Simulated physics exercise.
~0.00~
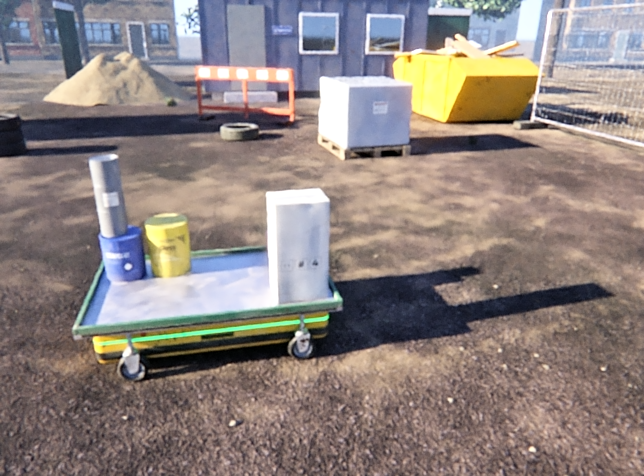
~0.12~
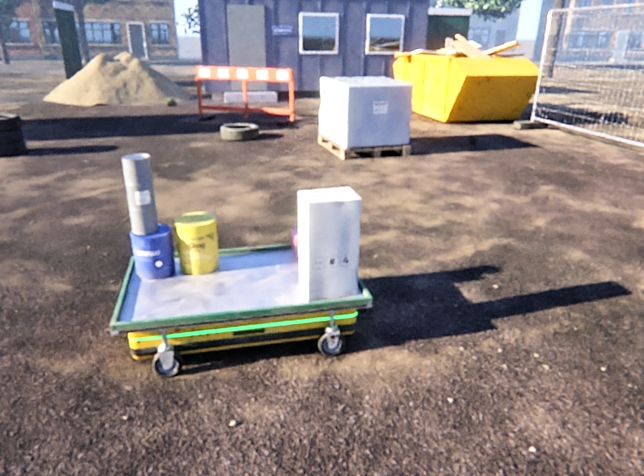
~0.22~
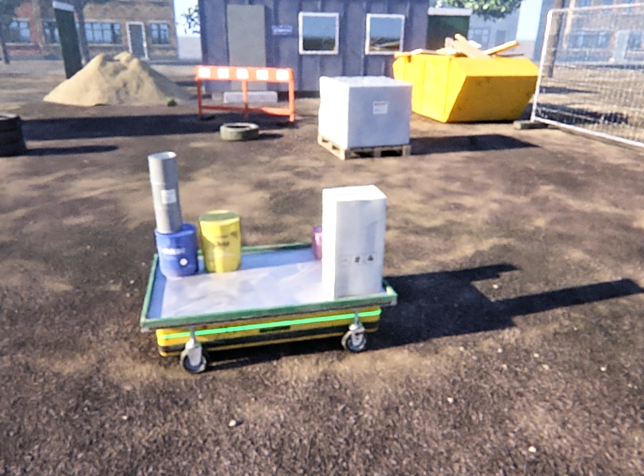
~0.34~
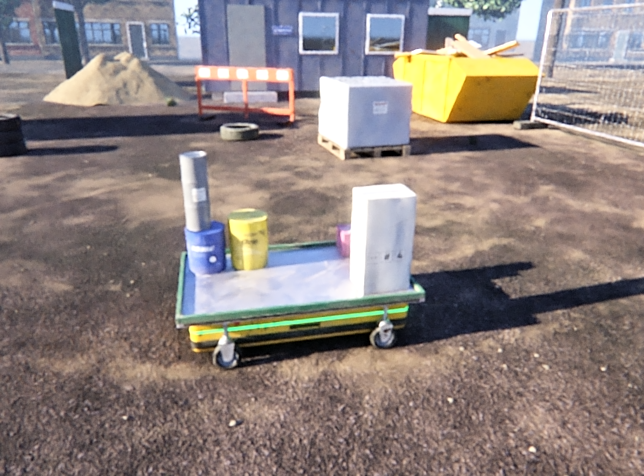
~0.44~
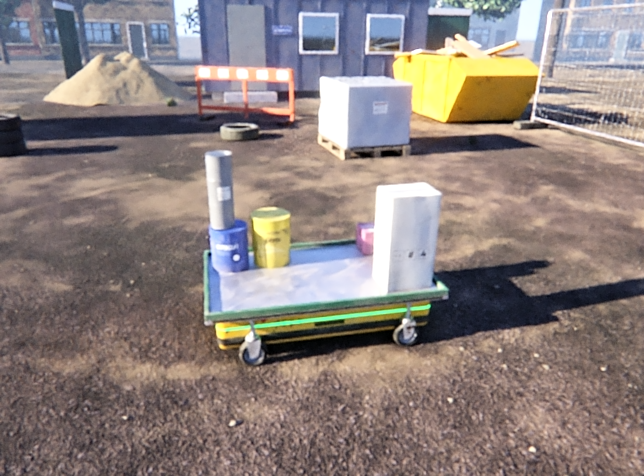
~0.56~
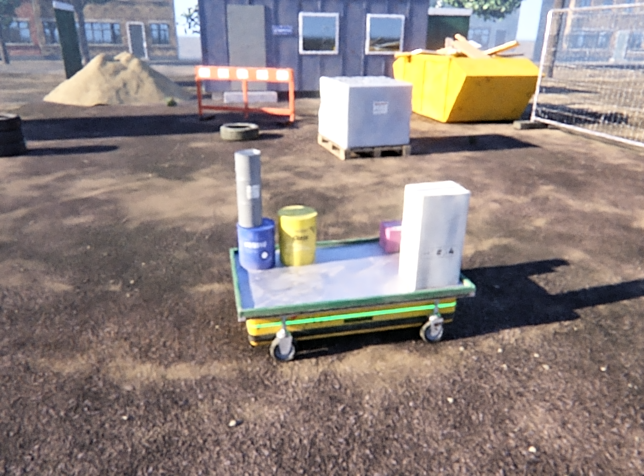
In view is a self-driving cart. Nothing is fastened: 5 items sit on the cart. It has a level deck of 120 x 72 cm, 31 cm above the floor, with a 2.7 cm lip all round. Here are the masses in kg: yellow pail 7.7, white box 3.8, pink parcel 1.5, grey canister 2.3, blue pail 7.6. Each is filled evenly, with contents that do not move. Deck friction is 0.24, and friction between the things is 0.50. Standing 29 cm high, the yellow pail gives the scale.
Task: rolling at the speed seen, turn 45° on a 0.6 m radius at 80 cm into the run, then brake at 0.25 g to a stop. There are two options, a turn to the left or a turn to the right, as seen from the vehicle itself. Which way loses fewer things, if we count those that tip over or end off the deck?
Its own left.
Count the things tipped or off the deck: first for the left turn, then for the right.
Results - left: 1, right: 2.
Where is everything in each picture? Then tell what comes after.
Cart 0 cm along; yellow pail (169, 245); white box (298, 246), in the first picture.
Cart 16 cm along; blue pail (154, 252), in the second picture.
Cart 29 cm along; grey canister (167, 193); blue pail (178, 250), in the third picture.
Cart 44 cm along; grey canister (196, 192), in the fourth picture.
Cart 57 cm along; blue pail (230, 246), in the fifth picture.
Cart 73 cm along; yellow pail (297, 236); white box (433, 236), in the sixth picture.
Turning left. At 0.86 s, cart 112 cm along, turned 16°; white box 20° off upright near (492, 219); yellow pail moved 3 cm near (351, 229); pink parcel moved 20 cm.
After 1.06 s, cart 138 cm along, turned 39°; white box now off the deck; yellow pail moved 7 cm near (369, 220); pink parcel moved 47 cm.
After 1.36 s, cart 174 cm along, turned 45°; yellow pail moved 7 cm near (390, 205); pink parcel moved 48 cm; grey canister moved 2 cm.
In the end (2.2 s), off the deck, white box; not toppled but over 10 cm from the start, pink parcel; the other 3 under 10 cm from the start. In the last view, yellow pail near (401, 199), white box near (516, 246).
Turning right instead, white box and grey canister tipped over or off the deck, 2 of 5 in all.
